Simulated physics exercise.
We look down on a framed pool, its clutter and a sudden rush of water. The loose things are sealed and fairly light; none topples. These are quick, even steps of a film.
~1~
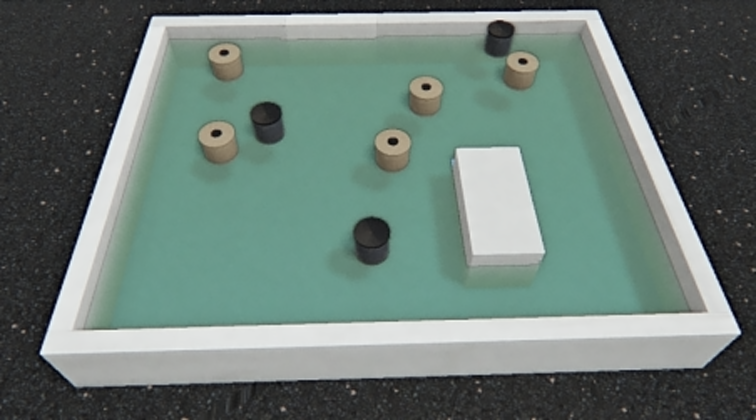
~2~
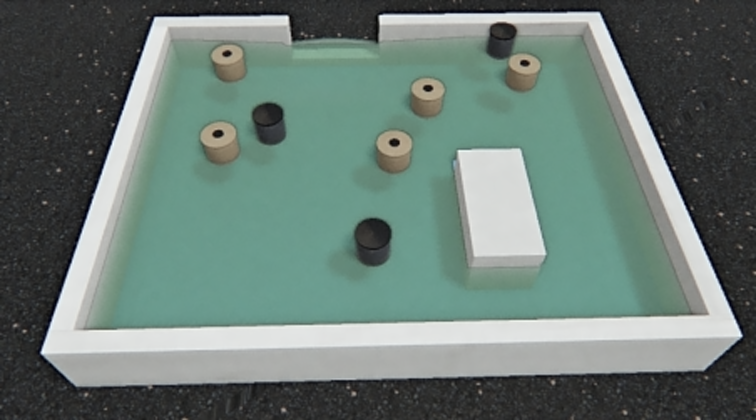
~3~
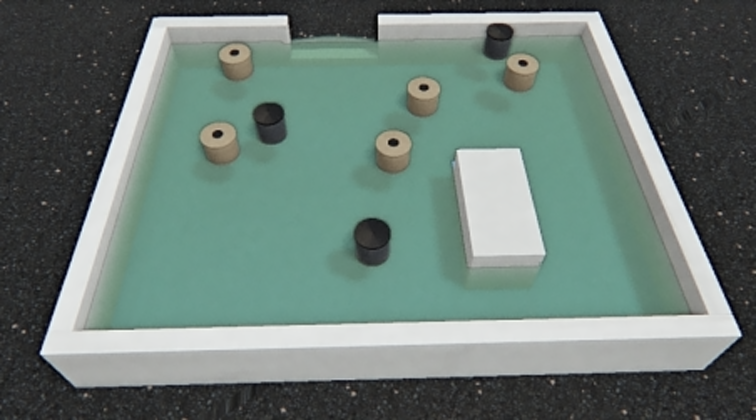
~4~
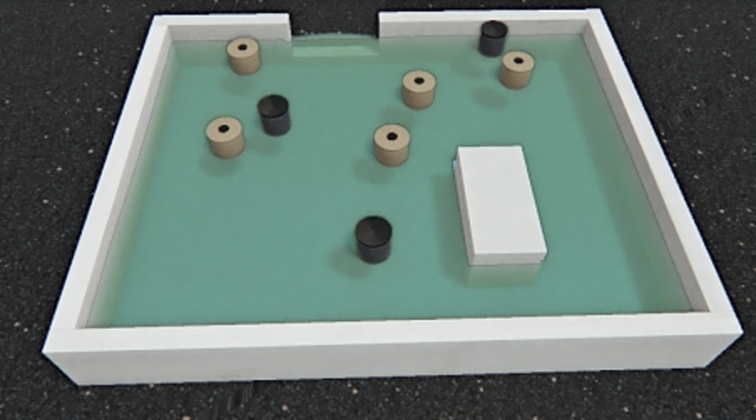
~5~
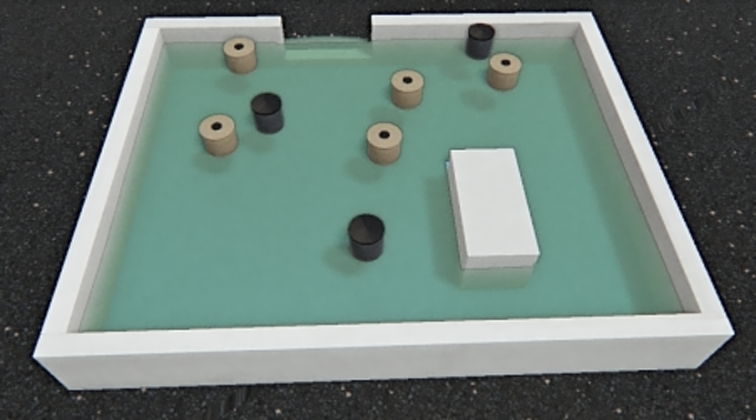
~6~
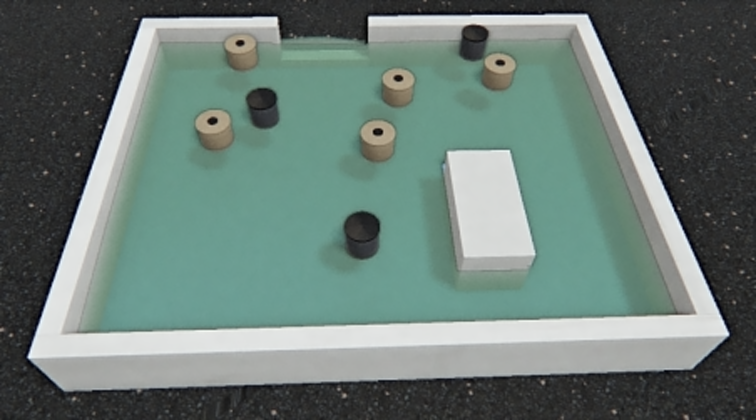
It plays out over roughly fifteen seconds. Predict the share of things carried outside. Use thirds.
It is two thirds or more.
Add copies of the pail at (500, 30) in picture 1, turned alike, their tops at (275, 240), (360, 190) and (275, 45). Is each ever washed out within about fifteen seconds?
In turn: Stays, stays, carried outside.
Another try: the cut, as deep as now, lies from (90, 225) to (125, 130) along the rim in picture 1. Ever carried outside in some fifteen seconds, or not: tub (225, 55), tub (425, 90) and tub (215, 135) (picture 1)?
In turn: Through, stays, out.
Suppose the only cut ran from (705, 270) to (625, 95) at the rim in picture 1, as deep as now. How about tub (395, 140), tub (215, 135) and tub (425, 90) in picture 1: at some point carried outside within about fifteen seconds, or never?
In that order: Gone, kept in, out.
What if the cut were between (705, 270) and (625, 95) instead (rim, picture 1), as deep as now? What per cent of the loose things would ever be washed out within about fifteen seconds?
Some 60 per cent.
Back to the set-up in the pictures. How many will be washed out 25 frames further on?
4 of them.
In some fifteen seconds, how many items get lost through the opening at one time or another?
7 of them.
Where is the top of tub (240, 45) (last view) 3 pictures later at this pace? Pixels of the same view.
Close to (273, 36).
A moment on, 0 of 8 are out; 8 afloat.
Next, 2 of 8 are out; 6 afloat.
Later, 4 of 8 are out; 4 afloat.
In the end, 7 of 8 are out; 1 afloat.
